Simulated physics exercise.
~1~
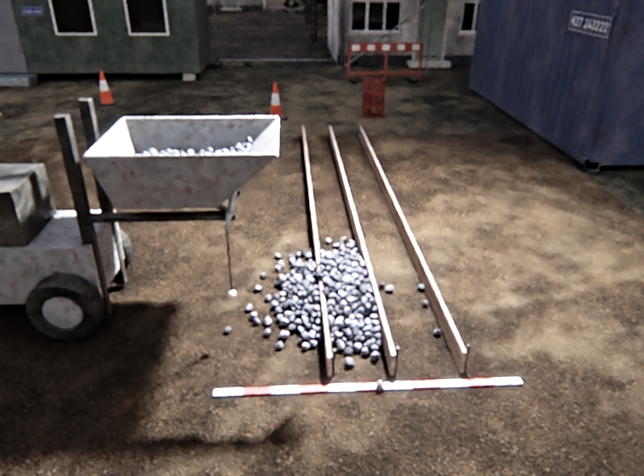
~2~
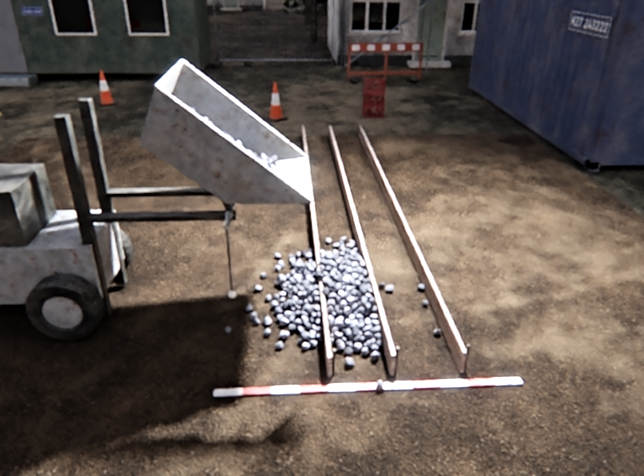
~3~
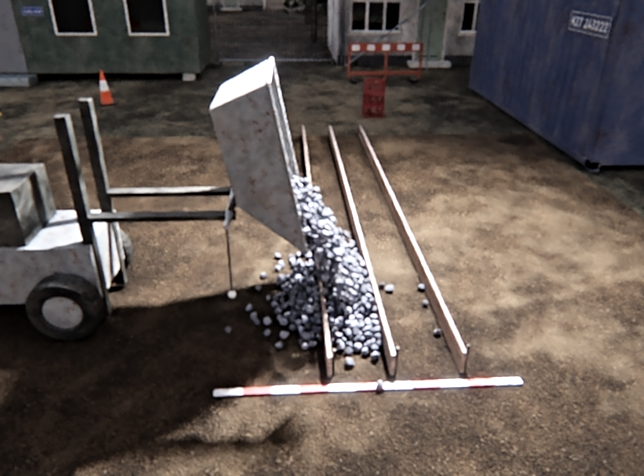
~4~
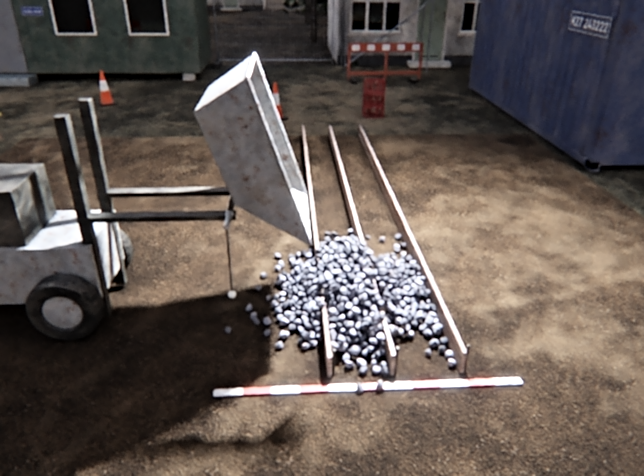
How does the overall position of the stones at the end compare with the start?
Taken together, the stones lie farther right and lower in view at the end than they do at the start.
